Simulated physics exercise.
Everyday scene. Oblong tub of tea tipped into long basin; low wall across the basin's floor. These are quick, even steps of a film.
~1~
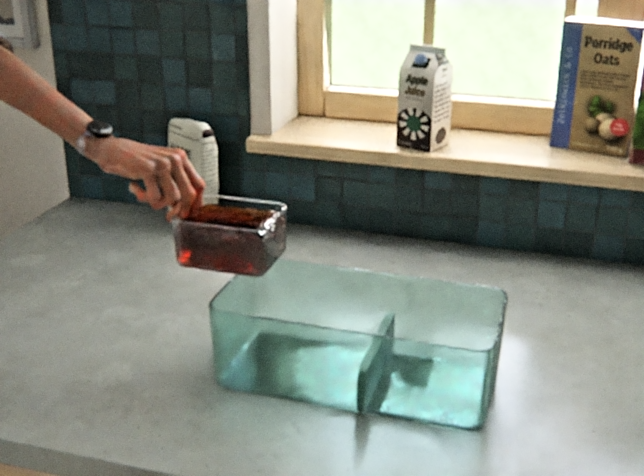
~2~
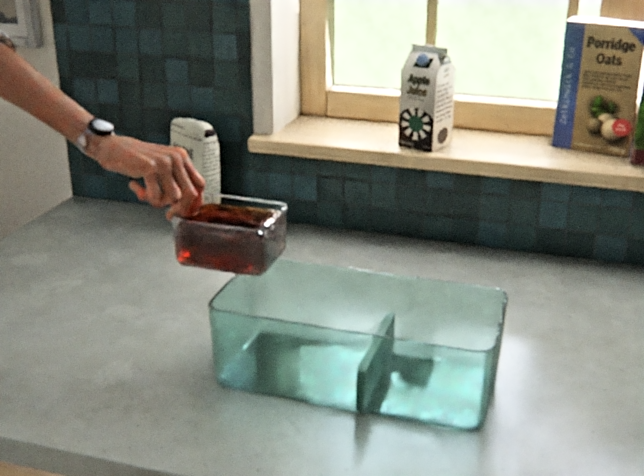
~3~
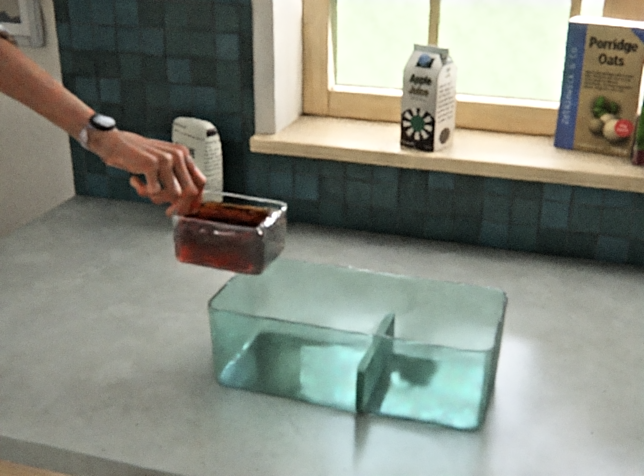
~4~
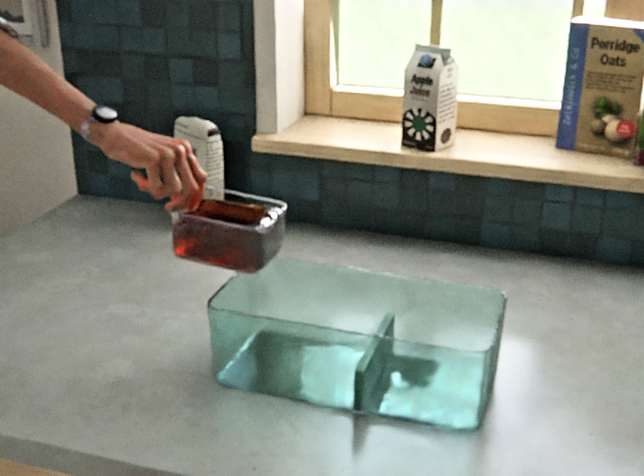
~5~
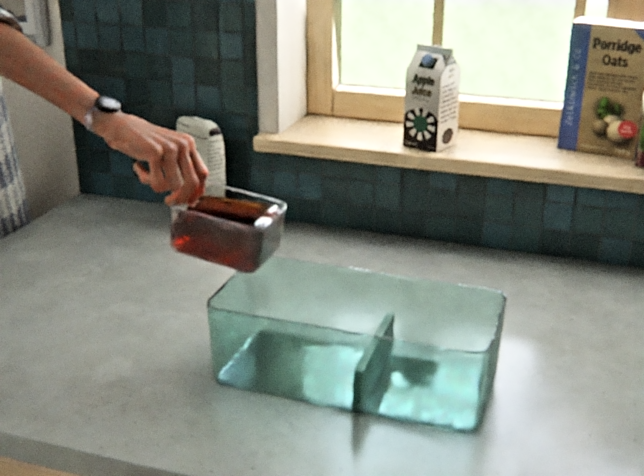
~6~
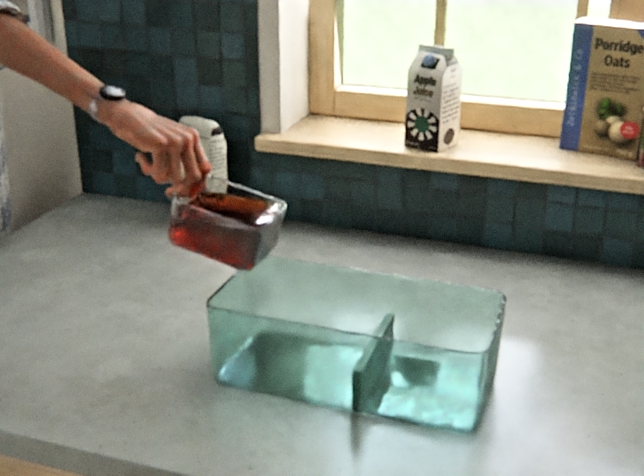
A hand with a dark wristwatch holds a small clear tub of reddish-brown tea above a grey counter, seen from slightly above. Below it sits a long, pale green glass basin with a low wall across it, while an apple juice carton and a porridge oats box stand on the wooden windowsill behind. The hand slowly tilts the tub rightward, gently at first then more, as the view drifts slightly left.
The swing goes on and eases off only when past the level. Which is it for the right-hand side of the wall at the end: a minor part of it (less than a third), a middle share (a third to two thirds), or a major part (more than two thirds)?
I predict a little ends up right of the wall, short of one third.
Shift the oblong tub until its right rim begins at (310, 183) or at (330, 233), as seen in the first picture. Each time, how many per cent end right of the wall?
About 70 per cent, then about 85 per cent.
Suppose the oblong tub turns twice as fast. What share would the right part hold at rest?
I'd estimate about 5 percent ends up there.
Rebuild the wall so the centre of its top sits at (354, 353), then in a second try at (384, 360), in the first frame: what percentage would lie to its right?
In order, some 50 and 15 in a hundred.
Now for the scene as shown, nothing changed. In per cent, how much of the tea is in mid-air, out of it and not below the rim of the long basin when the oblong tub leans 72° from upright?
It's about 35 per cent.
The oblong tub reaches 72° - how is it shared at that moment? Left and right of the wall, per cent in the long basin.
Near 20 in a hundred left, near 0 in a hundred right.
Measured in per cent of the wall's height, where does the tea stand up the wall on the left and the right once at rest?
Once it is still, the left part shows 30 per cent and the right part 0.
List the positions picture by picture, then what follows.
It leans 0°; its right rim is at (276, 219); the tea meets the walls at (189, 213) and (277, 224); the long basin's rim runs from (230, 282) to (501, 321); the wall's top is at (377, 340), in the first picture.
It leans 1°; its right rim is at (276, 219); the tea meets the walls at (189, 212) and (277, 223), in the second picture.
It leans 2°; its right rim is at (276, 219); the tea meets the walls at (190, 211) and (276, 221), in the third picture.
It leans 5°; its right rim is at (275, 218); the tea meets the walls at (189, 208) and (276, 219), in the fourth picture.
It leans 8°; its right rim is at (275, 218); the tea meets the walls at (188, 205) and (276, 217), in the fifth picture.
It leans 13°; its right rim is at (274, 218); the tea meets the walls at (187, 201) and (276, 214), in the sixth picture.
A moment on, the oblong tub is tipped part way and 41 per cent is still to pour, 21 is left of the wall and 0 right of it.
Next, the oblong tub is tipped right over and 4 per cent is still to pour, 87 is left of the wall and 1 right of it.
Then the oblong tub is tipped right over and 0 per cent is still to pour, 97 is left of the wall and 2 right of it.
Later the oblong tub is tipped right over and 0 per cent is still to pour, 97 is left of the wall and 3 right of it.
Finally, 97 per cent lies left of the wall, 2 right of it and 1 outside.
